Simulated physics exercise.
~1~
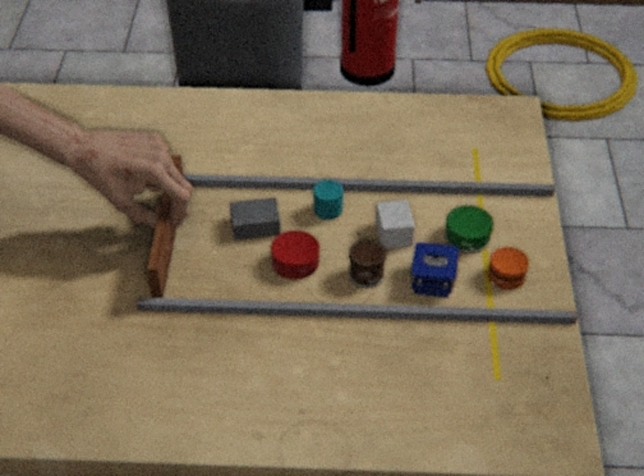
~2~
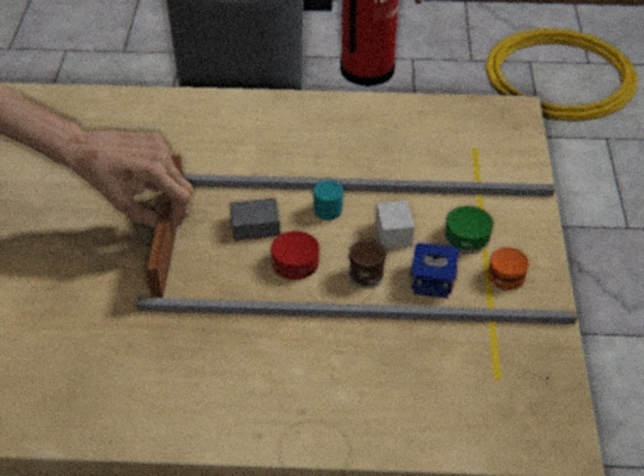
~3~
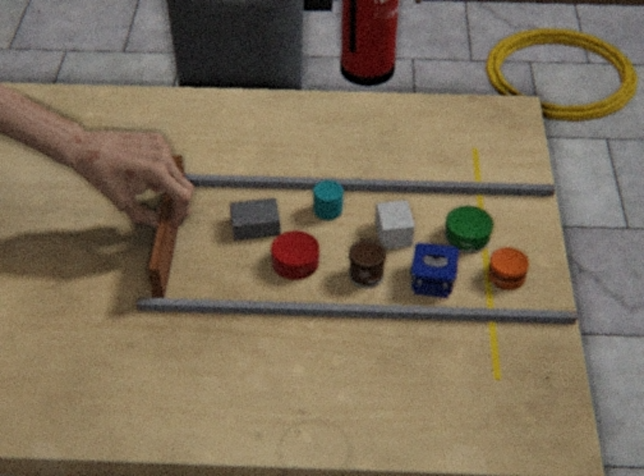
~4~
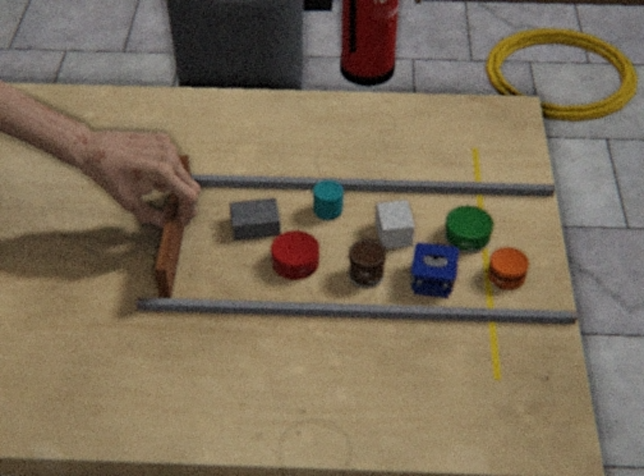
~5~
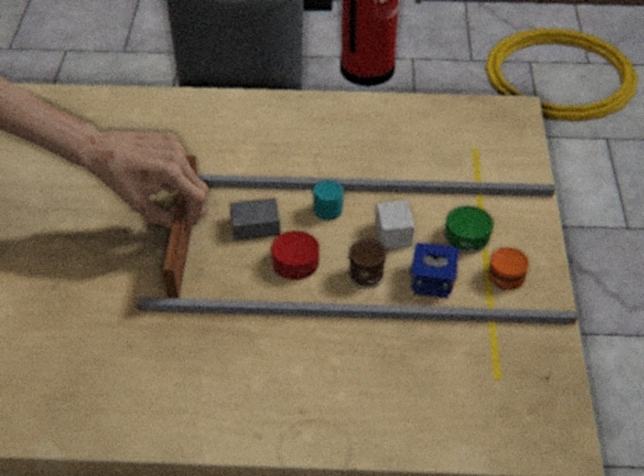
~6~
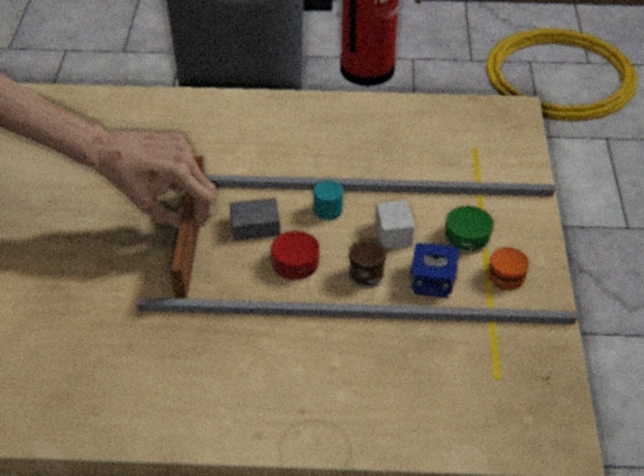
On a wooden table, a hand slides a brown board slightly right toward scattered small objects.
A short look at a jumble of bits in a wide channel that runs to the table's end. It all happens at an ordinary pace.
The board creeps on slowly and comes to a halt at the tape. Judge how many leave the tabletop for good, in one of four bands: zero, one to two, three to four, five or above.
One to two come down.
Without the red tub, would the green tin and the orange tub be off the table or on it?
Looking at the two, the green tin ends up below and the orange tub ends up below.
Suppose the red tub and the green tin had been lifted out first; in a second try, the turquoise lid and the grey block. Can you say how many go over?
The first count is 1 and the second is 1.
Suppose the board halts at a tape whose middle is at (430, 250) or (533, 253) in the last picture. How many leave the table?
You'd get 0 the first time and 4 the second.
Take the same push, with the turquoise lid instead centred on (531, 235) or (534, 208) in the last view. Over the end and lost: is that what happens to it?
The turquoise lid drops away, then stays in place.
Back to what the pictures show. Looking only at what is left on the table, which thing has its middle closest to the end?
The white block winds up nearest.
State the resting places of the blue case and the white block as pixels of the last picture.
Final spots - blue case (548, 284), white block (549, 231).
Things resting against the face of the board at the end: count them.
The count in contact is 4.
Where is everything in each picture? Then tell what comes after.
The first frame shows orange tub (508, 268); green tin (469, 229); blue case (434, 270); board (167, 225); tape (485, 251).
The second frame shows green tin (469, 229); board (167, 225).
The third frame shows blue case (434, 270); brown pot (367, 264).
The fourth frame shows orange tub (508, 269); red tub (295, 255).
The fifth frame shows green tin (469, 229); grey block (255, 219).
The sixth frame shows orange tub (508, 269); green tin (469, 229); blue case (434, 270); board (190, 226); tape (485, 251).
Early on, none off yet; orange tub at rest near (508, 269); green tin at rest near (469, 229); blue case at rest near (434, 270).
Finally, the number that fall off is one or two; lost, green tin and orange tub.
